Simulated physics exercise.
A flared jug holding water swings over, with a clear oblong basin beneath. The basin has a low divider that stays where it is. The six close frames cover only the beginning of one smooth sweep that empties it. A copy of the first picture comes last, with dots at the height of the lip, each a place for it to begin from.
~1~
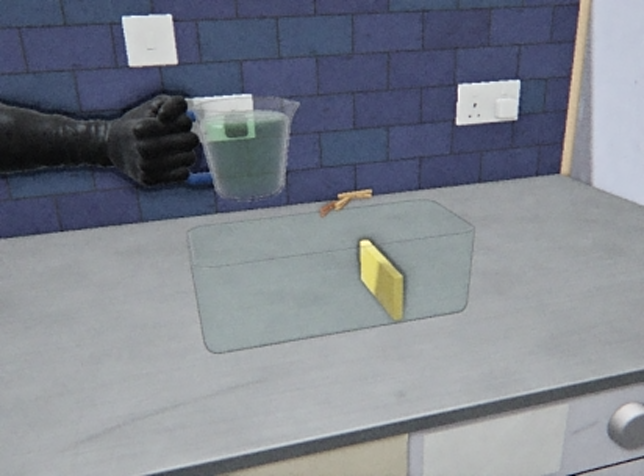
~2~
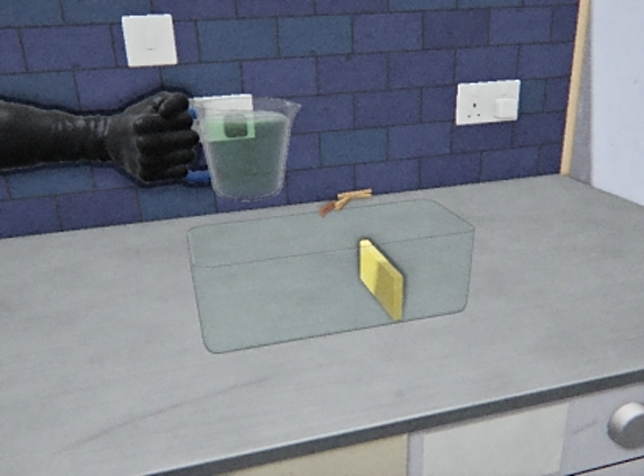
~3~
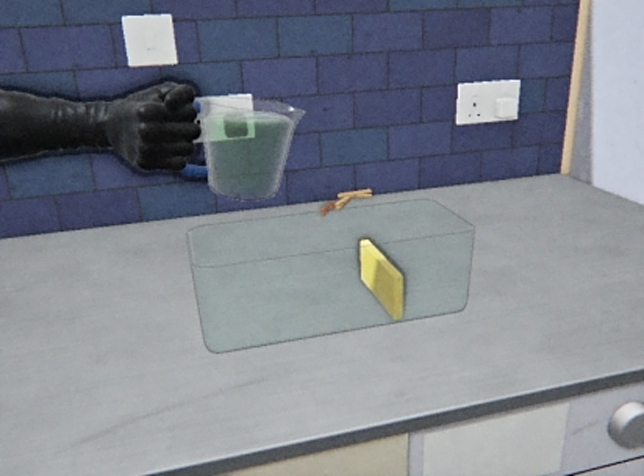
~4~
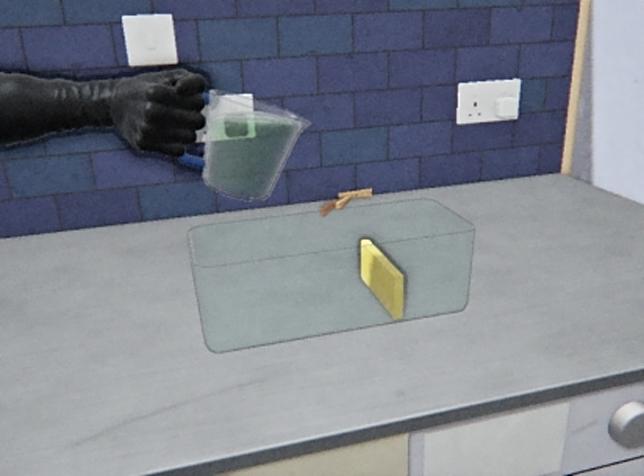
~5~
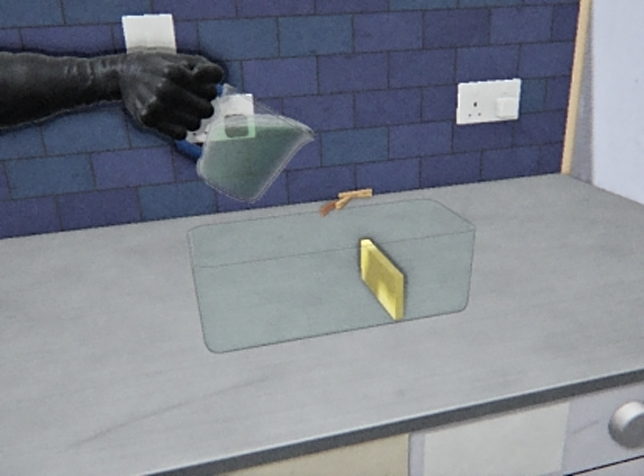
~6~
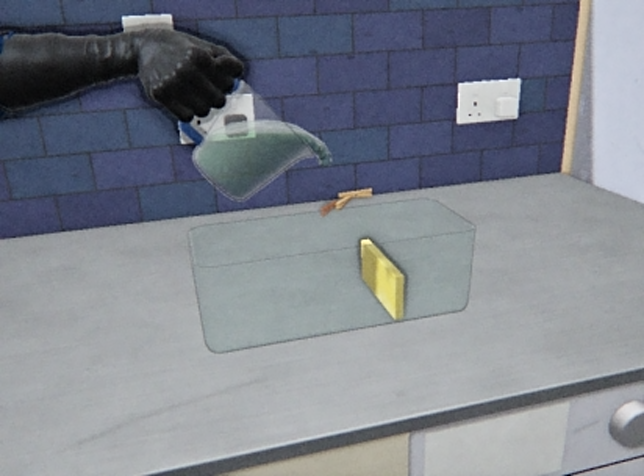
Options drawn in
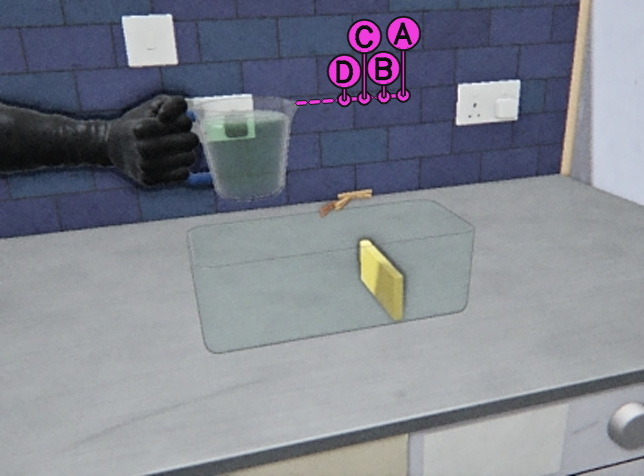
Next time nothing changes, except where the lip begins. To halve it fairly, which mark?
It is D.
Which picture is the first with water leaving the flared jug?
In picture 5.
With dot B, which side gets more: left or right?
More ends on the right.
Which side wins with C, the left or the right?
The right one.
On the marked copy, A at (403, 95); B at (383, 96); C at (364, 98); D at (344, 99).
For dot A, about 13 % ends left of the wall and 84 % right of it; 3 % is lost outside.
For dot B, about 13 % ends left of the wall and 85 % right of it.
For dot C, about 18 % ends left of the wall and 80 % right of it; 3 % is lost outside.
For dot D, about 53 % ends left of the wall and 45 % right of it.
